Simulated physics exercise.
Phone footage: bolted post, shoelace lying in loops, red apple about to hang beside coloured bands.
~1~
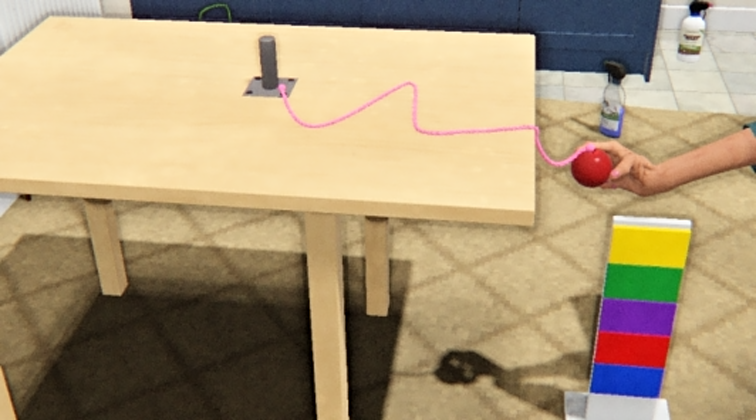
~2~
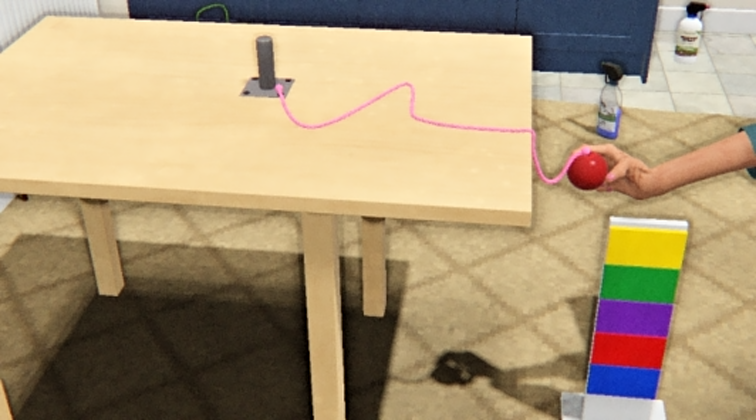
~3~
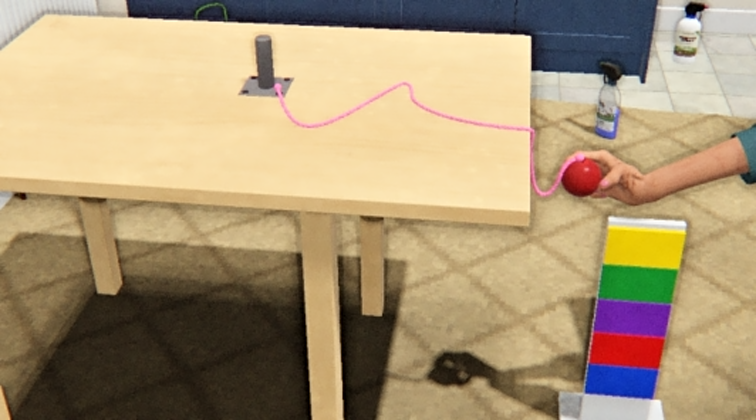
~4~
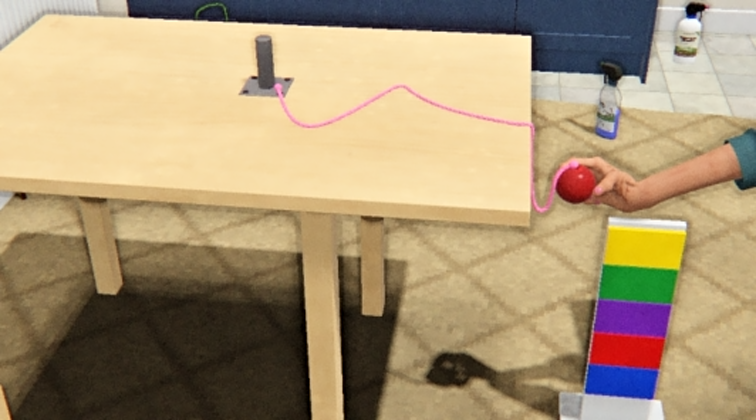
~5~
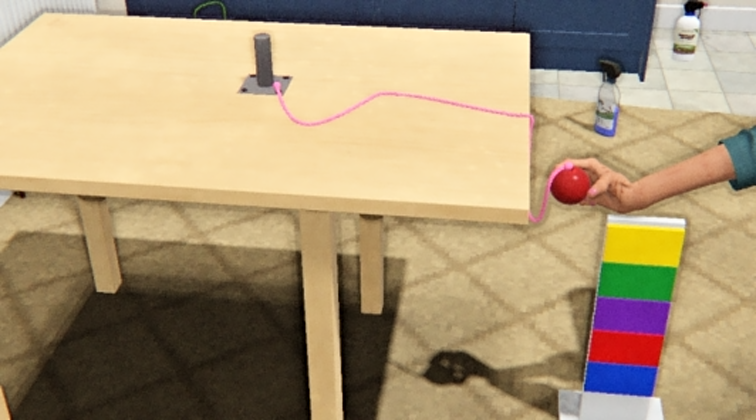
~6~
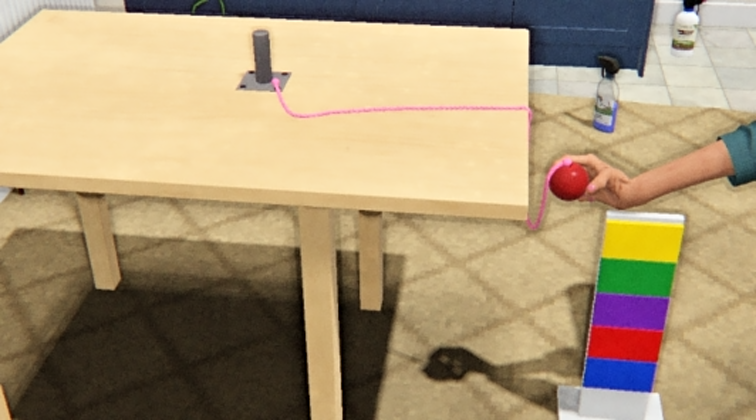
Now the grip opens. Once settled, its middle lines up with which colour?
It lines up with the blue band.
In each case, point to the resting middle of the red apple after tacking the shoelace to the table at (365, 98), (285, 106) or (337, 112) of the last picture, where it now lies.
First (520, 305), next (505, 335), last (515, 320).
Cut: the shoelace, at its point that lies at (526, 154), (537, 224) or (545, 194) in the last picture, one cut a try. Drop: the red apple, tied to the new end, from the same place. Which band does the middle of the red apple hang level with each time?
Taking the cuts in order: Yellow, then purple, then red.
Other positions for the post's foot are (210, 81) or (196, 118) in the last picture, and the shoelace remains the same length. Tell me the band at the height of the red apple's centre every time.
Answer, in order: Red, red.
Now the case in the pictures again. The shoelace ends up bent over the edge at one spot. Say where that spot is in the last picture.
(475, 108), approximately.
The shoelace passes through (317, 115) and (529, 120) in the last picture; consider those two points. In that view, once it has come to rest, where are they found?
End points: Roughly (375, 92); roughly (524, 164).
Soon after, apple near (475, 329); level with red.
After that, apple near (530, 355); level with blue.
In the end, apple near (500, 354); level with blue. The blue one.
